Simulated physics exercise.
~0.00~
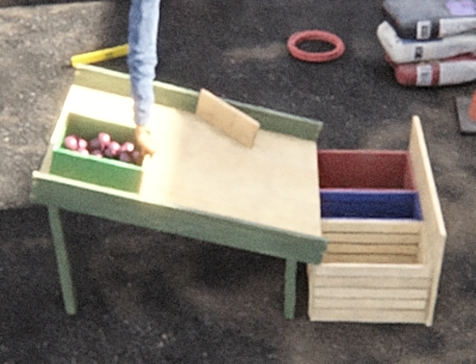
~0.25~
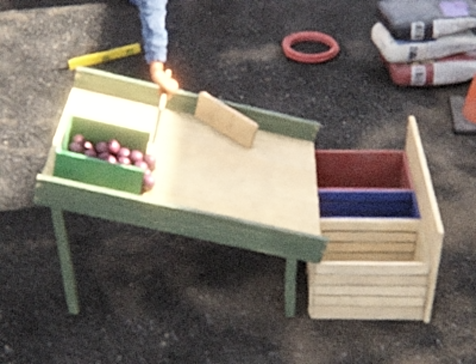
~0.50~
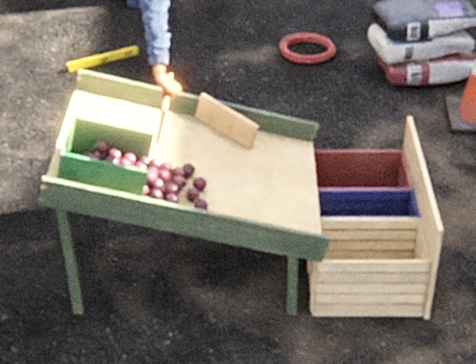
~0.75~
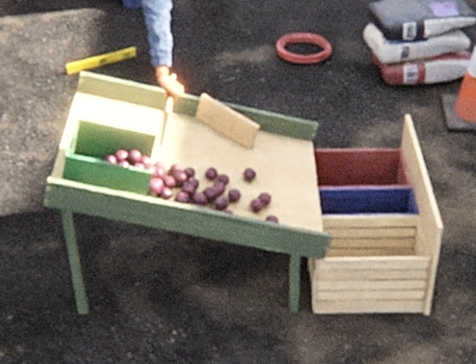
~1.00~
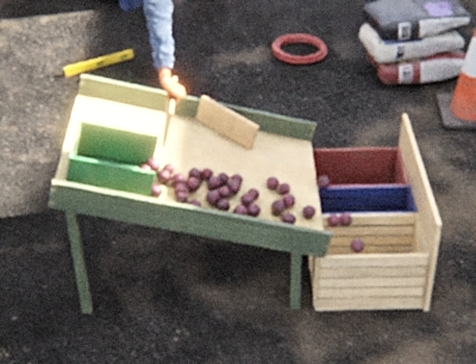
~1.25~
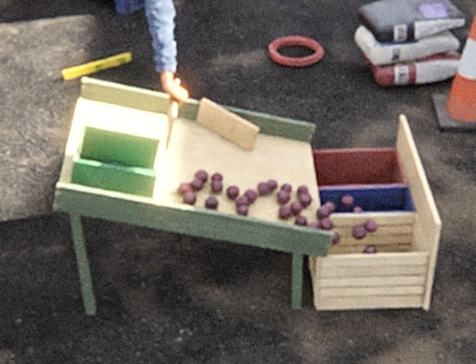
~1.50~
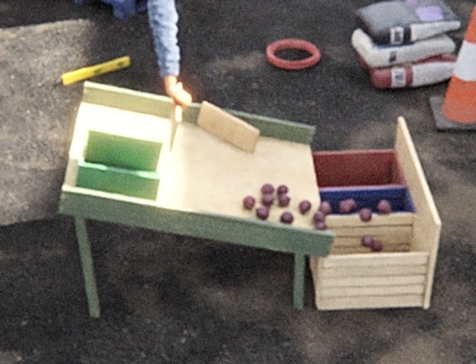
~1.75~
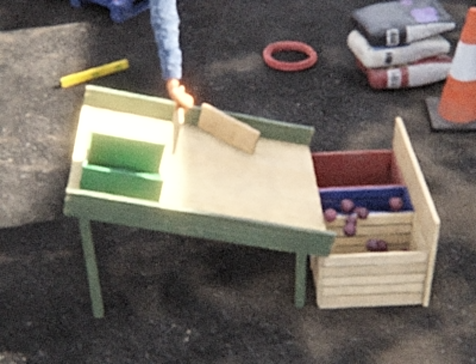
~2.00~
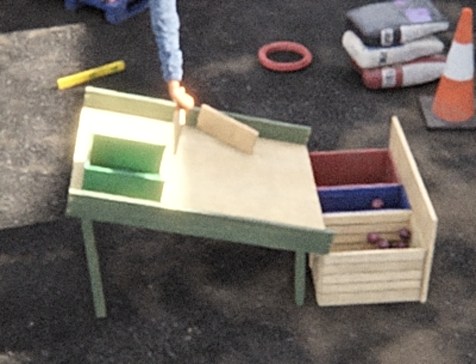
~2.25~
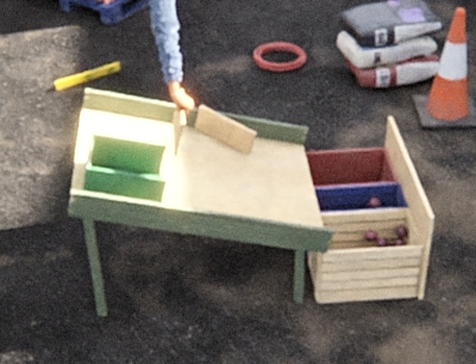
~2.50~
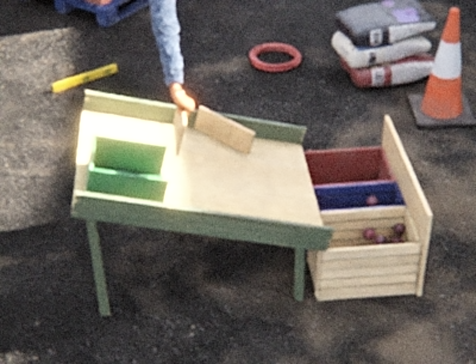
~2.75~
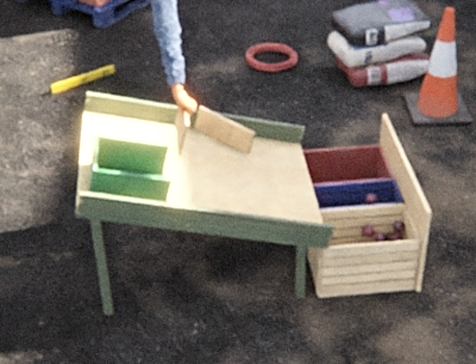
A blue-sleeved arm reaches over the upper end of a sloping, green-edged wooden table, seen from above on dark tarmac, with an angled board on its surface. A green pen on the left holds red onions, while a red tub, a blue tote and a wooden bin stand in a row at the low right end. The hand lifts the gate, and the onions spill out and roll down to the right. They drop off the low edge in a stream, emptying the pen and the slope. Most settle in the nearest wooden bin, with some in the blue tote.
